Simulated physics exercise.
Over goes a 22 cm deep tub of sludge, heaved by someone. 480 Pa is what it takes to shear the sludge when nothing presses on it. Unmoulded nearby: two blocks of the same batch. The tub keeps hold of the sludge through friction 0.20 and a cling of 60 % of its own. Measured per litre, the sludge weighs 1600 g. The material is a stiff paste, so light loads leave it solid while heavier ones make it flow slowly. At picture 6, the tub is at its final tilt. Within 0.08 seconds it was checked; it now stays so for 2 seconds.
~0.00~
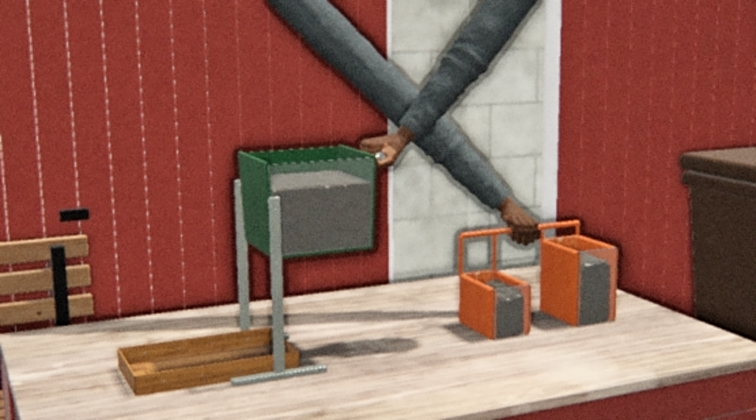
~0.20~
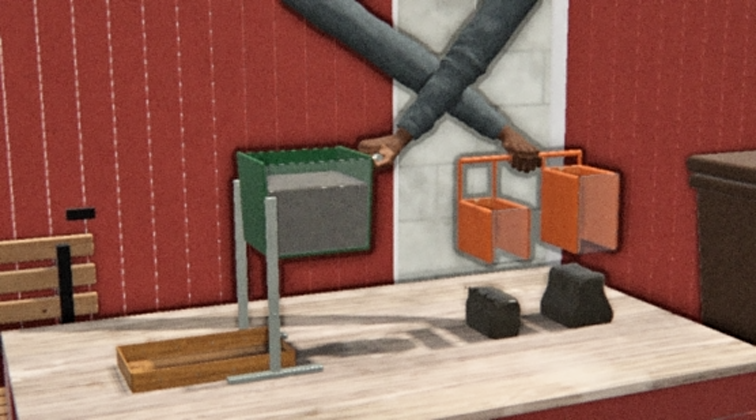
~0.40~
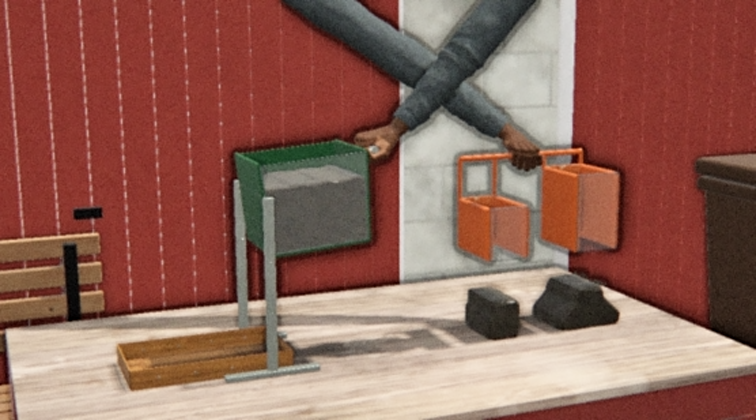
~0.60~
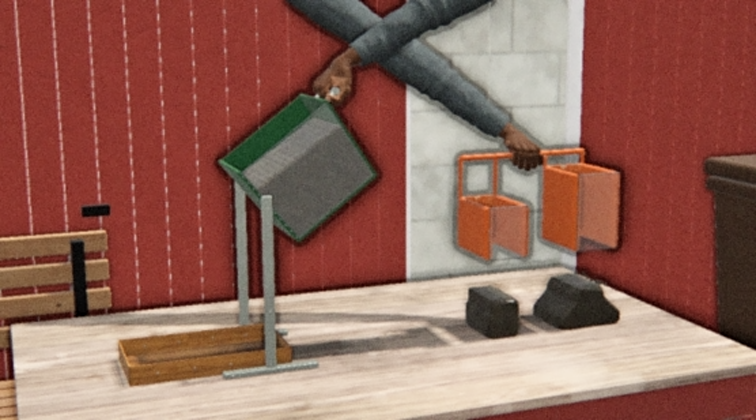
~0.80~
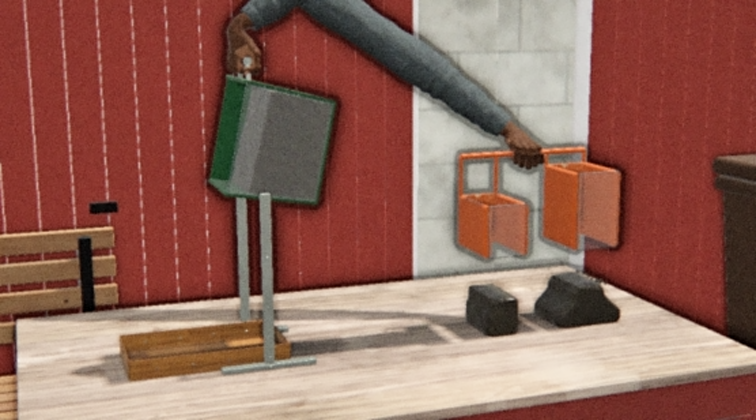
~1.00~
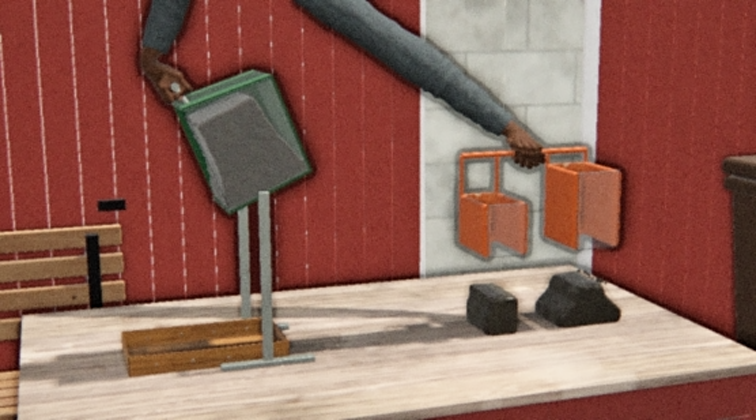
Two grey-sleeved arms cross in front of a red plank wall with a pale block strip, seen from slightly above a light wooden table, with a slatted bench at left and a brown bin at right. The right-hand one lifts joined orange moulds off two dark blocks, whose larger slumps wider. The other swings a green, clear-sided tub of grey sludge leftward on its stand above a wooden tray, the sludge shifting inside, while the view drifts slightly.
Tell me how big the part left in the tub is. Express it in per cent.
I would say about 0 percent.
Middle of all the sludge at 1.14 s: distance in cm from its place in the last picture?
Displacement noted: Approx. 14 cm... about that.
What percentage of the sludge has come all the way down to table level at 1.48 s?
Roughly 80 per cent.
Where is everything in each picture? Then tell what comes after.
The first picture shows handle-side rim at (373, 157), tilt 0 degrees; crest of the sludge at (370, 182); block heights 12 cm, 18 cm (left to right).
The second picture shows handle-side rim at (370, 158), tilt 0 degrees; crest of the sludge at (367, 183); block heights 11 cm, 15 cm (left to right).
The third picture shows handle-side rim at (365, 152), tilt 4 degrees; crest of the sludge at (360, 178); block heights 11 cm, 12 cm (left to right).
The fourth picture shows handle-side rim at (325, 103), tilt 36 degrees; crest of the sludge at (336, 129); block heights 11 cm, 12 cm (left to right).
The fifth picture shows handle-side rim at (246, 84), tilt 78 degrees; crest of the sludge at (278, 94); block heights 11 cm, 12 cm (left to right).
The sixth picture shows handle-side rim at (184, 112), tilt 112 degrees; crest of the sludge at (250, 99); block heights 11 cm, 12 cm (left to right).
After 1.14 s, the tub is at 112 degrees and holds 41 %.
After 1.31 s, the tub is at 112 degrees and holds 7 %.
After 1.48 s, the tub is at 112 degrees and holds 0 %.
After 1.65 s, the tub is at 112 degrees and holds 0 %.
After 3.00 s, the tub is at 112 degrees and holds 0 %.
